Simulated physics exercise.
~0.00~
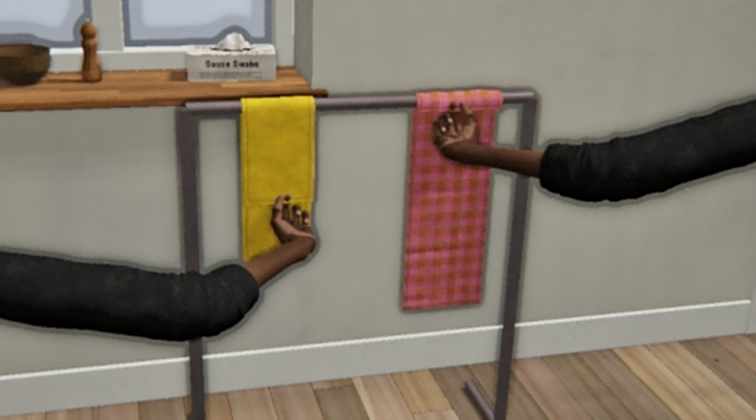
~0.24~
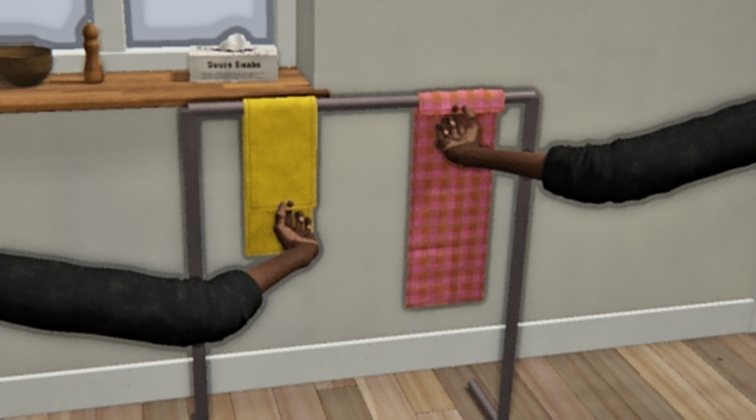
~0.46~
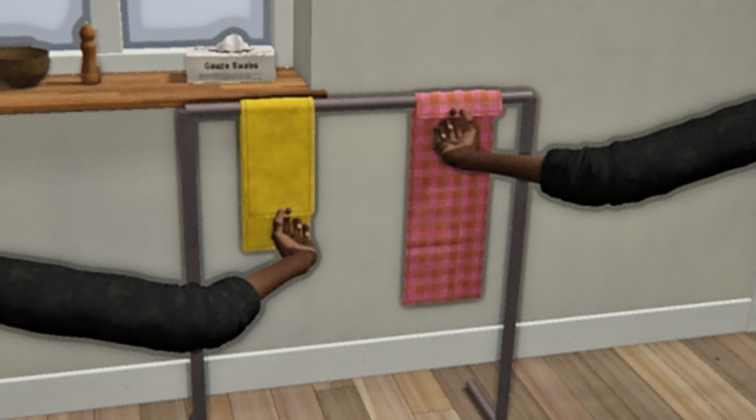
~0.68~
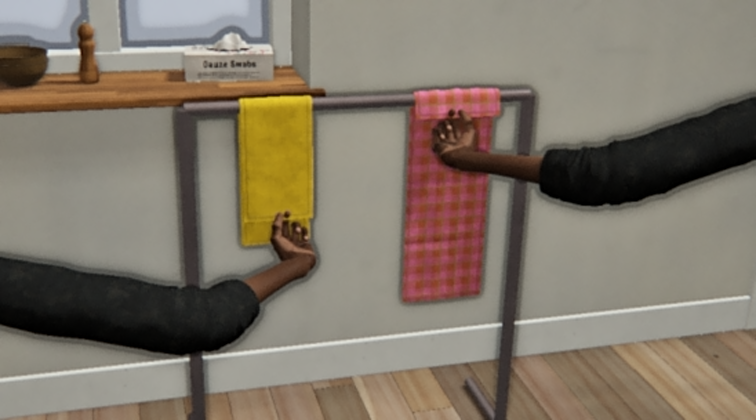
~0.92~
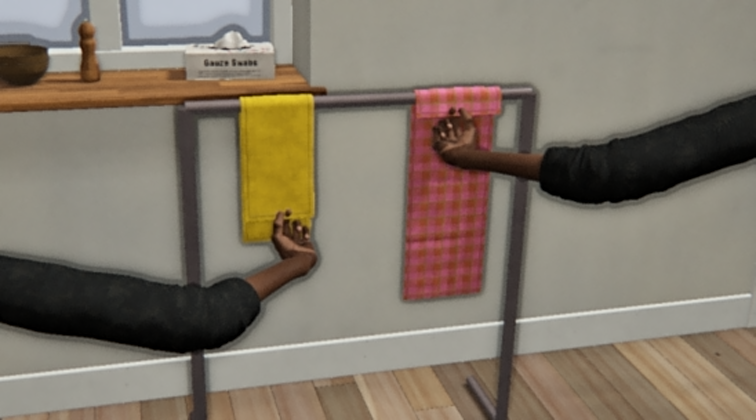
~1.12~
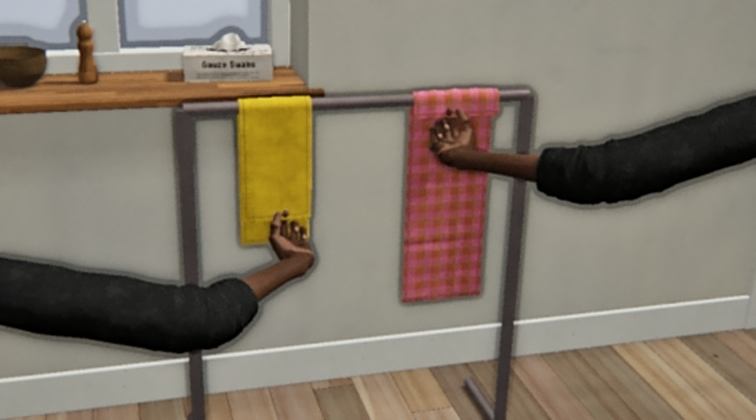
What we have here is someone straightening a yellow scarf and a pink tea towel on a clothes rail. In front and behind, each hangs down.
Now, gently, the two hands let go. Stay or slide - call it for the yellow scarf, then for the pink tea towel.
Yellow scarf - stay; pink tea towel - slide.
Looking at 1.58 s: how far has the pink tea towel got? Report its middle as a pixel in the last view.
At that moment it's close to (437, 357).
After 1.58 s, scarf as it was left; tea towel clear of the rail and dropping near (437, 357).
After 1.86 s, scarf as it was left; tea towel in a heap on the floor.
In the end, scarf as it was left; tea towel in a heap on the floor. The yellow scarf keeps its place and the pink tea towel slides off.
